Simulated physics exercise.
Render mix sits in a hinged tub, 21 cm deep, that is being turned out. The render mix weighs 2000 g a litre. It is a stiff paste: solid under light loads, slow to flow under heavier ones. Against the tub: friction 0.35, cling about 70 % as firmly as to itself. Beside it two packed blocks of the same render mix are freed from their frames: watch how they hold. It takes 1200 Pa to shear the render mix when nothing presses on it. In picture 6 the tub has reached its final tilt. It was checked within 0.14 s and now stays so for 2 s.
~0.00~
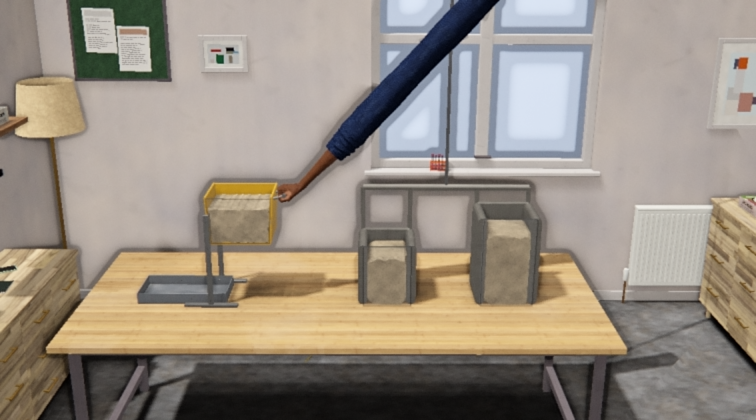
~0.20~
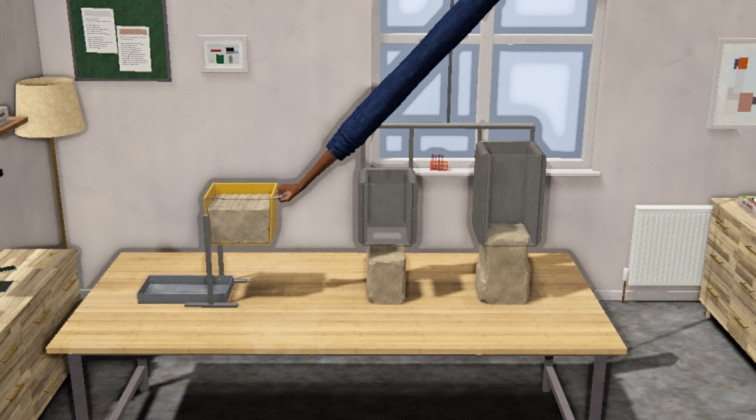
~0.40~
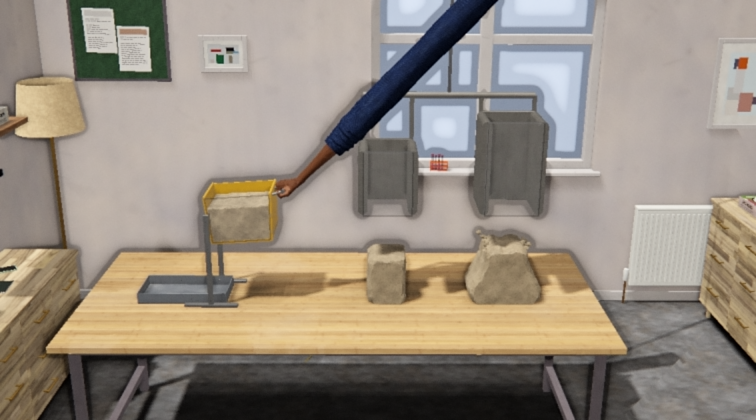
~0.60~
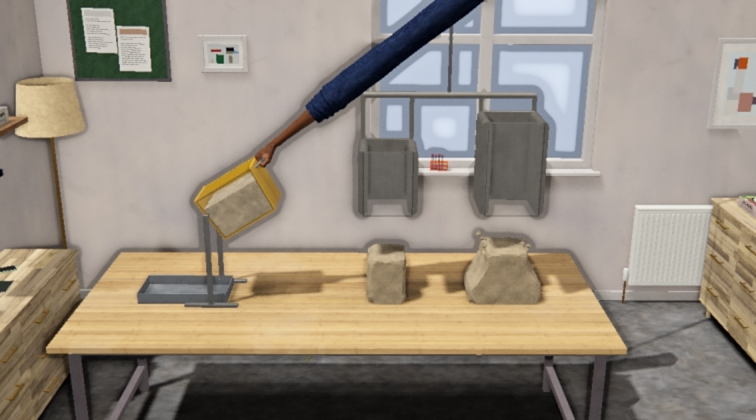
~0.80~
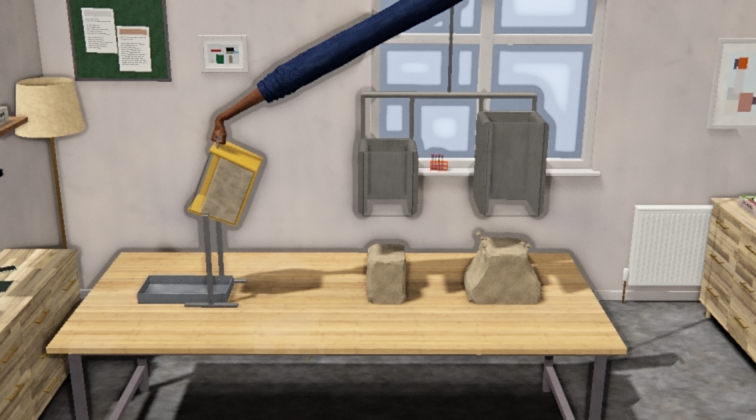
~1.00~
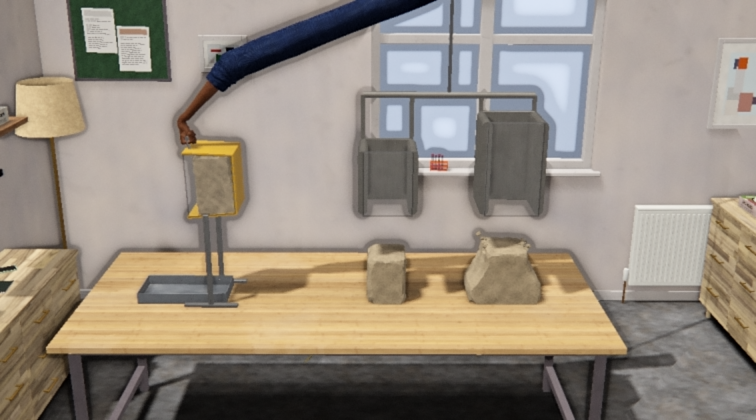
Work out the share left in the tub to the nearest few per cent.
The share left in the tub is near 44 %.
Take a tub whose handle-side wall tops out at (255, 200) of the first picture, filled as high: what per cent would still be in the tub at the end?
Then about 100 %.
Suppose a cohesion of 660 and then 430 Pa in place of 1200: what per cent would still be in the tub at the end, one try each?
In turn about 45 %, 40 %.
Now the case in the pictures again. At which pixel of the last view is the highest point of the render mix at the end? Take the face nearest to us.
Near (212, 186).
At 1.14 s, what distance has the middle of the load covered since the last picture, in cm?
About 3 cm.
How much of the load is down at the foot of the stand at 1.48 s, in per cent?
About 0 %.
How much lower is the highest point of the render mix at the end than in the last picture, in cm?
Roughly 13 cm.
After 1.14 s, the tub is at 91 degrees and holds 100 %.
After 1.31 s, the tub is at 91 degrees and holds 86 %.
After 1.48 s, the tub is at 91 degrees and holds 67 %.
After 1.65 s, the tub is at 91 degrees and holds 46 %.
After 3.00 s, at the end, the tub is at 91 degrees and holds 44 %.
